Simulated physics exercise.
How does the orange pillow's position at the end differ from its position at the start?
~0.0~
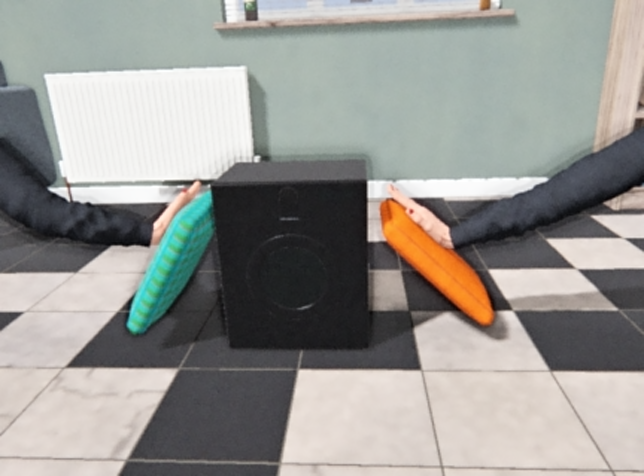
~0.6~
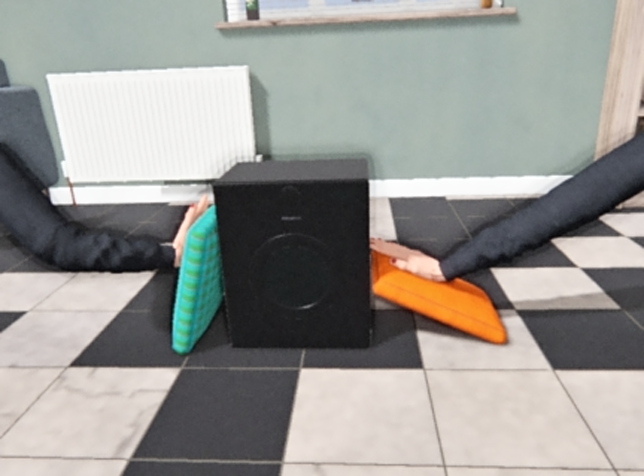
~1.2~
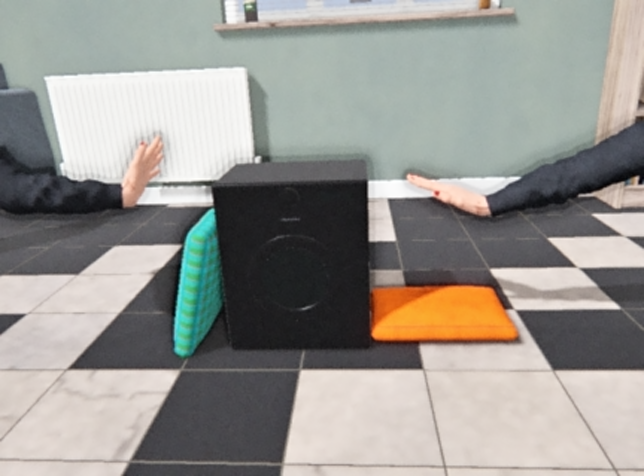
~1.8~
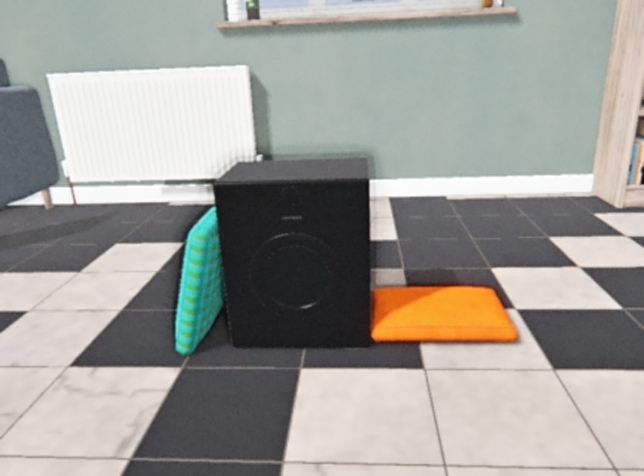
At the start, the orange pillow is held tilted at the right side of the black machine by a hand. By the end, it is lower and lies flat on the floor beside the machine.
In this clip, two hands lean a turquoise cushion against the left side of a black box-shaped machine and an orange pillow against the right, then let go and withdraw; the cushion stays propped up while the pillow ends flat on the floor.
